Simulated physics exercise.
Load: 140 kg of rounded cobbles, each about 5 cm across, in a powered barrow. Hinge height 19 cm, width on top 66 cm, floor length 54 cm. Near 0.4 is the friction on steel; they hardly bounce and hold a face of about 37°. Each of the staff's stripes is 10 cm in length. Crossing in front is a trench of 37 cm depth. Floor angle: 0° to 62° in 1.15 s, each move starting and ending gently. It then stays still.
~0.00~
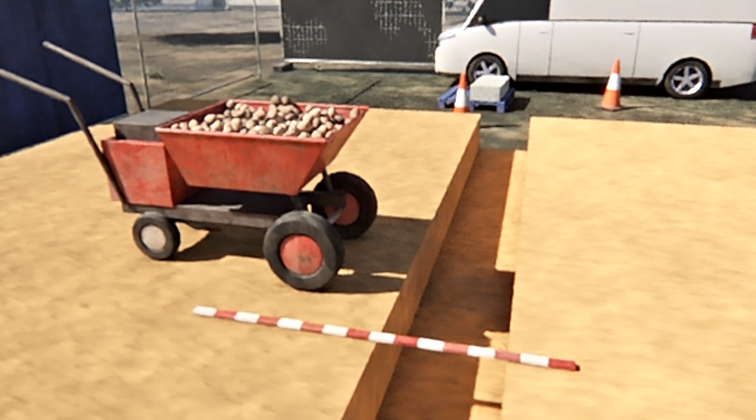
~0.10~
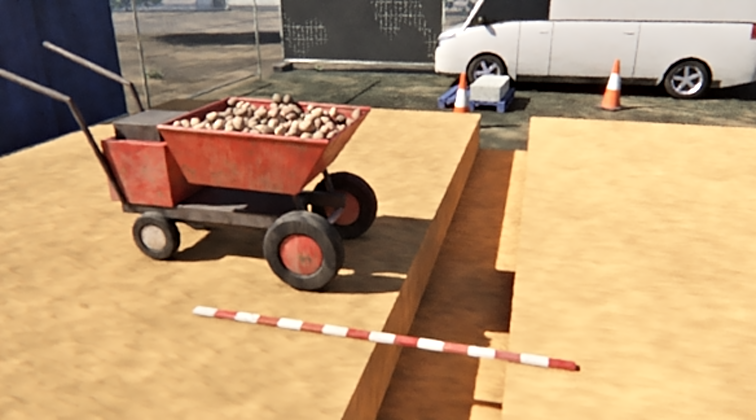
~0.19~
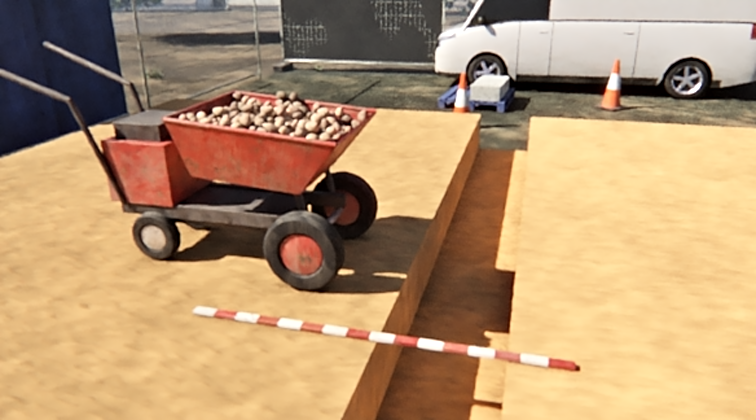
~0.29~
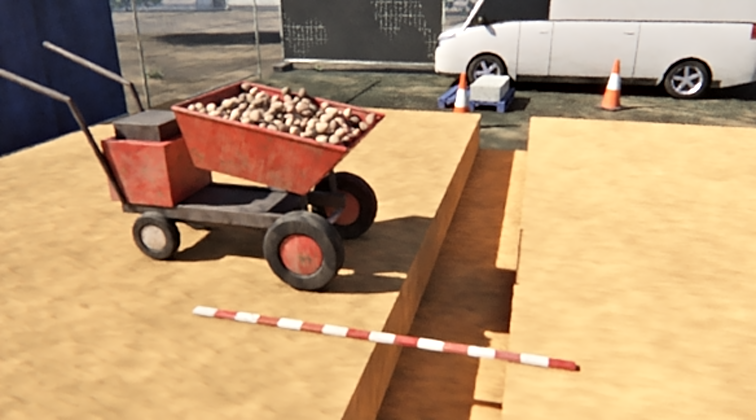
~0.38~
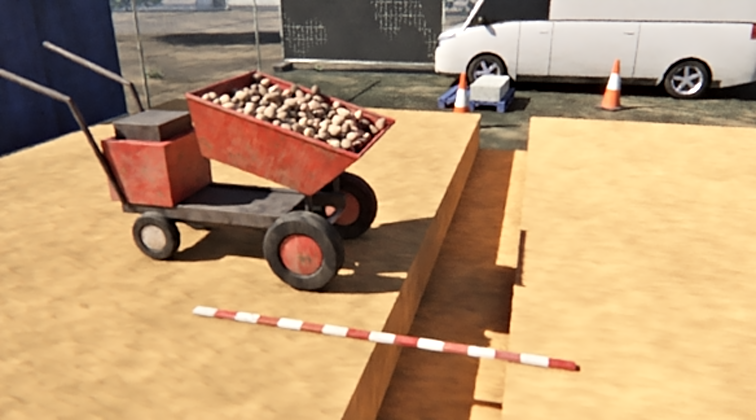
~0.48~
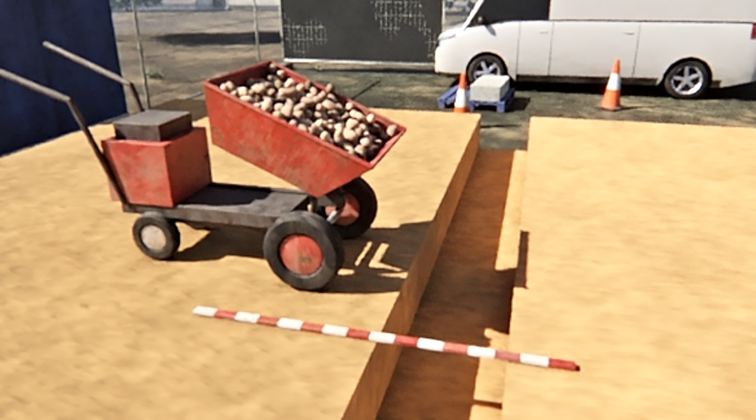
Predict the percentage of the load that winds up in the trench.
My prediction is about 73 per cent.
After 0.9 s the floor is at 52°; 100 % in the tray; the foremost stones are at (419, 185).
After 1.2 s the floor is at 62°; 76 % in the tray, 24 % in the trench; the foremost stones are at (505, 333).
After 1.6 s the floor is at 62°; 50 % in the tray, 47 % in the trench, 3 % past the trench; the foremost stones are at (577, 280).
After 3.5 s the floor is at 62°; 24 % in the tray, 73 % in the trench, 3 % past the trench; the foremost stones are at (647, 289).
